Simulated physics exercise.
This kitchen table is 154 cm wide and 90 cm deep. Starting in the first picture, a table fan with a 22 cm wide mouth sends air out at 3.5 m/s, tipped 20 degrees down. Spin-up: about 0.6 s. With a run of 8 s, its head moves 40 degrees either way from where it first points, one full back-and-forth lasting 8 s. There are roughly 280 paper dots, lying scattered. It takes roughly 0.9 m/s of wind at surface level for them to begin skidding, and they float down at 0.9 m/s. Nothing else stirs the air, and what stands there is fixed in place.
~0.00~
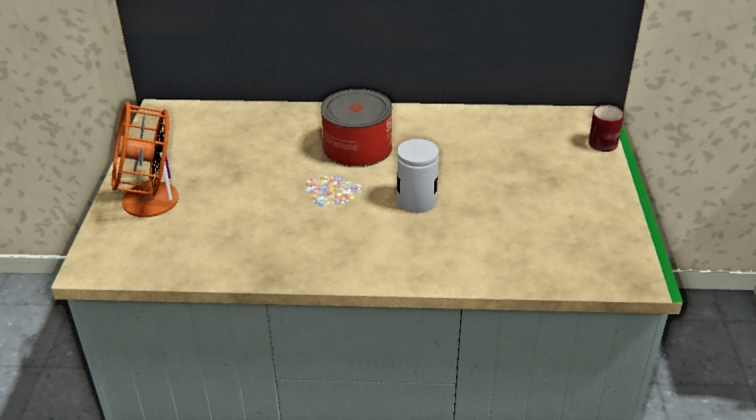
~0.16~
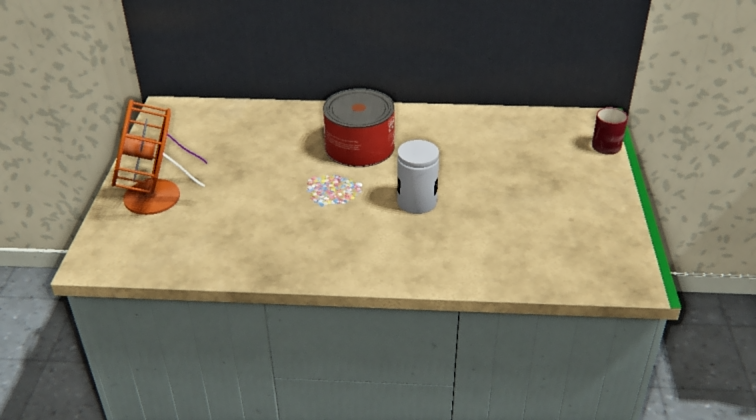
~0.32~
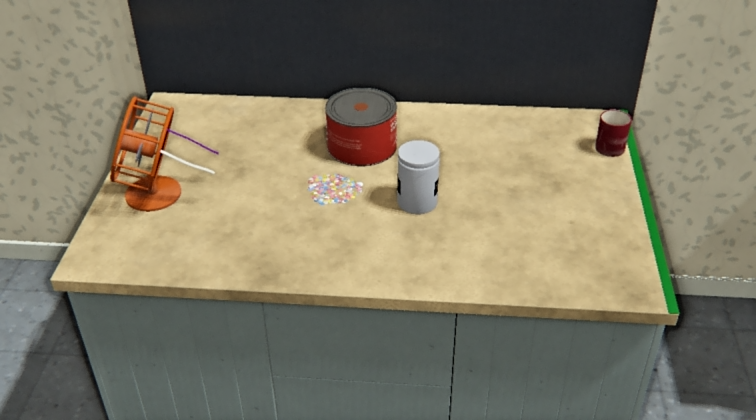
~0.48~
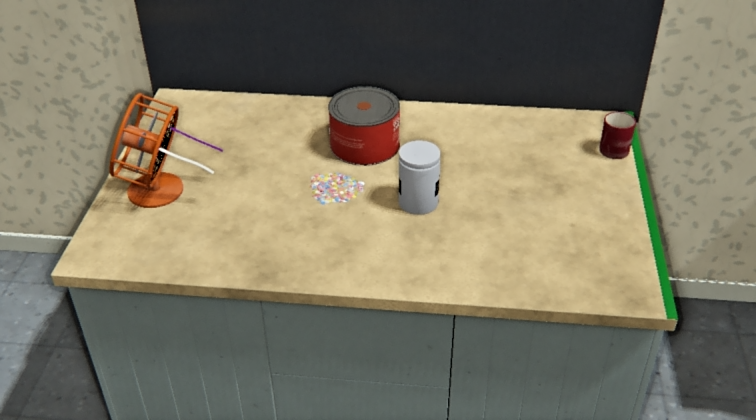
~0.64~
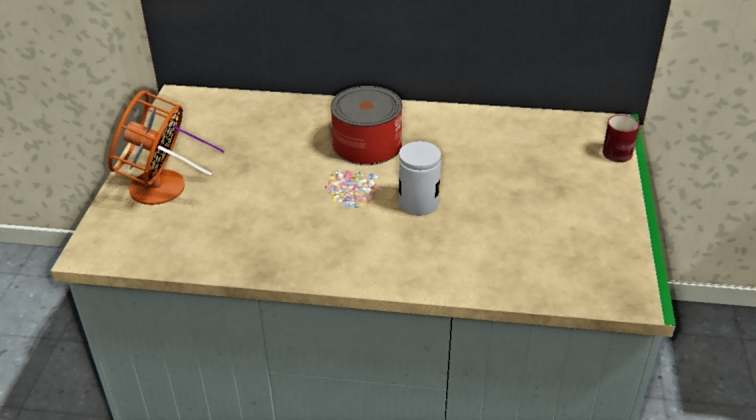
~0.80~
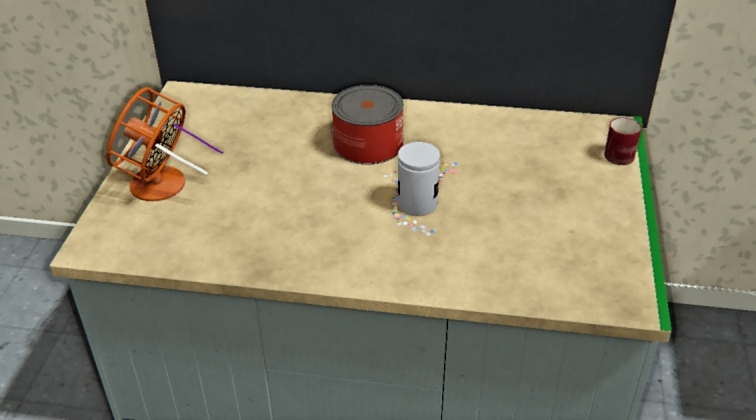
Orange table fan swivelling towards the front of a kitchen table, with paper dots lying still, then skidding right around a jar.
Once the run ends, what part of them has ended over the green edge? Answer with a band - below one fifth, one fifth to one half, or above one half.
The band is above one half.
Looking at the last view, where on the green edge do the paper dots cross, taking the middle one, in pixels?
Around (645, 146).
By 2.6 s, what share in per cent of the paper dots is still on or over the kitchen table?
It should be roughly 50 % by then.
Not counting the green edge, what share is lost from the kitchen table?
Around 2 % of them.
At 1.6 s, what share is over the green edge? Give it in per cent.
I'd say near 40 per cent by then.
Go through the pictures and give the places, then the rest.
In the first picture, the middle of the paper dots is near (332, 189), none has stirred yet and the mouth of the table fan is at (140, 150).
In the second picture, the middle of the paper dots is near (333, 188), none has stirred yet and the green edge is centred on (647, 194).
In the third picture, the middle of the paper dots is near (334, 187), none has stirred yet, the top of a large tin is at (361, 106) and the top of a jar is at (419, 152).
In the fourth picture, the middle of the paper dots is near (335, 186), none has stirred yet and the head of the table fan has turned about 15 degrees towards the front.
In the fifth picture, the middle of the paper dots is near (351, 186), the farthest in sight from the table fan is at (380, 189) and about 75 % have left their places.
In the sixth picture, the middle of the paper dots is near (414, 181), the farthest in sight from the table fan is at (456, 164), all have left their places and the head of the table fan has turned about 24 degrees towards the front.
After 1.6 s, 59 % are still on the top, 39 % are over the green edge; the middle of those left on the top is near (573, 131).
After 2.6 s, 49 % are still on the top, 49 % are over the green edge; the middle of those left on the top is near (573, 131).
After 4.4 s, 35 % are still on the top, 64 % are over the green edge; the middle of those left on the top is near (575, 129).
After 8.0 s, at the end, 98 % are over the green edge.
